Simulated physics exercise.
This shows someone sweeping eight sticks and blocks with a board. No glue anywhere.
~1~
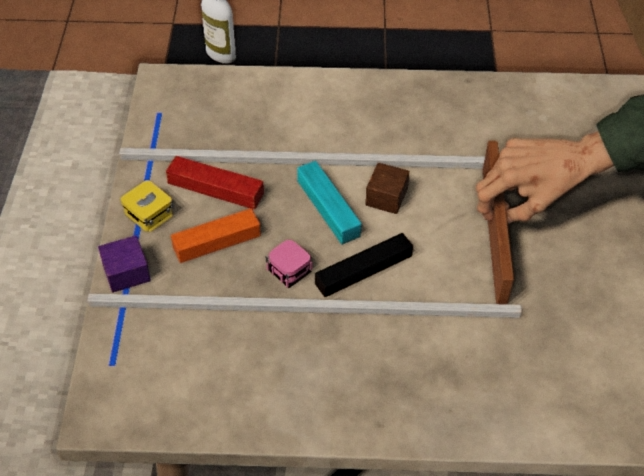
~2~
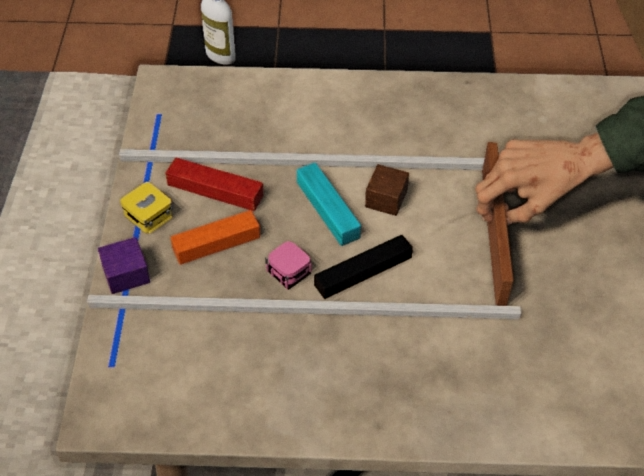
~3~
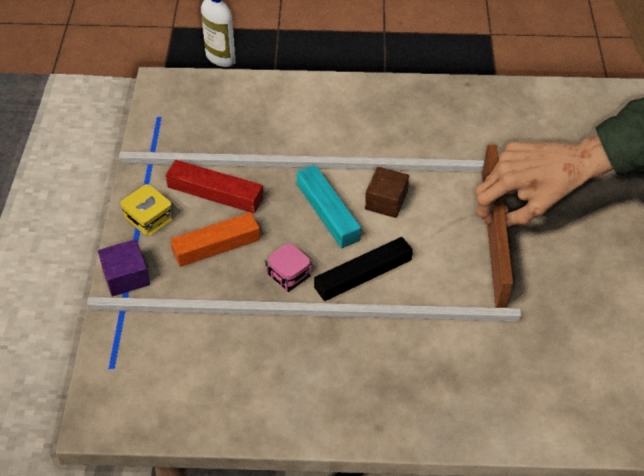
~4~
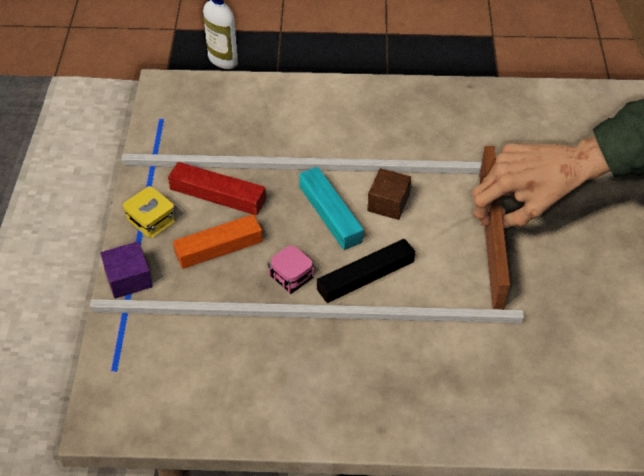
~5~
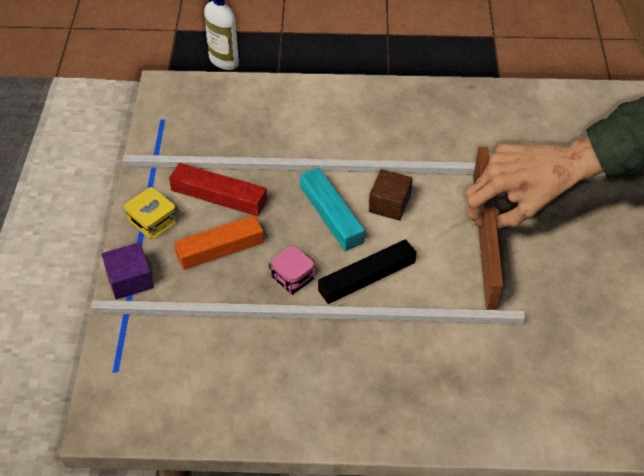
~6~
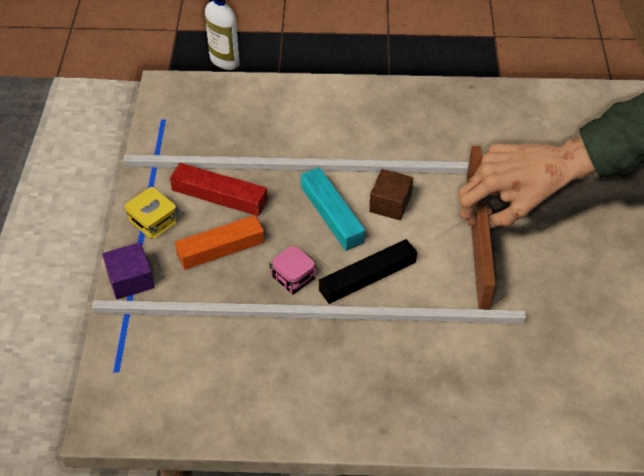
A hand in a dark green sleeve holds a brown board upright at the right of a stone-like tabletop, seen from above, with tiled floor and a bottle beyond. Between two pale rails lie red, orange, turquoise and black bars and brown, pink, yellow and purple blocks, the last two by a blue line. The hand slides the board slightly left, touching none of them, while the view shifts very slightly.
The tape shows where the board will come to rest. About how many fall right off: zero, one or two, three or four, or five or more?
Outcome: The number that fall off is five or more.
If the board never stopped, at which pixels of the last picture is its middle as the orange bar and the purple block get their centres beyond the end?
Its middle is around (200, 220) and around (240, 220).
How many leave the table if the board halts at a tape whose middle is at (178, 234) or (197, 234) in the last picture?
Try by try, 4 and 3.
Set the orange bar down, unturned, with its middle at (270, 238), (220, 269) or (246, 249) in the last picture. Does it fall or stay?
In turn it tumbles off; is lost; tumbles off.
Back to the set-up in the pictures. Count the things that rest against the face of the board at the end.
It touches 1.
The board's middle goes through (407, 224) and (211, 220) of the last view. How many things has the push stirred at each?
By then 2, and 8.
A little later, none off yet; purple block at rest near (129, 271); yellow case at rest near (152, 214); red bar at rest near (219, 189).
Next, none off yet; purple block at rest near (128, 271); yellow case at rest near (152, 214); red bar shifted a little near (182, 187).
Later still, one off so far; purple block dropping near (74, 364); yellow case tilted a little near (98, 217); red bar shifted about its own width near (115, 180).
When it is over, the number that fall off is five or more; down, black stick, turquoise stick, pink case, orange bar, red bar, yellow case and purple block.
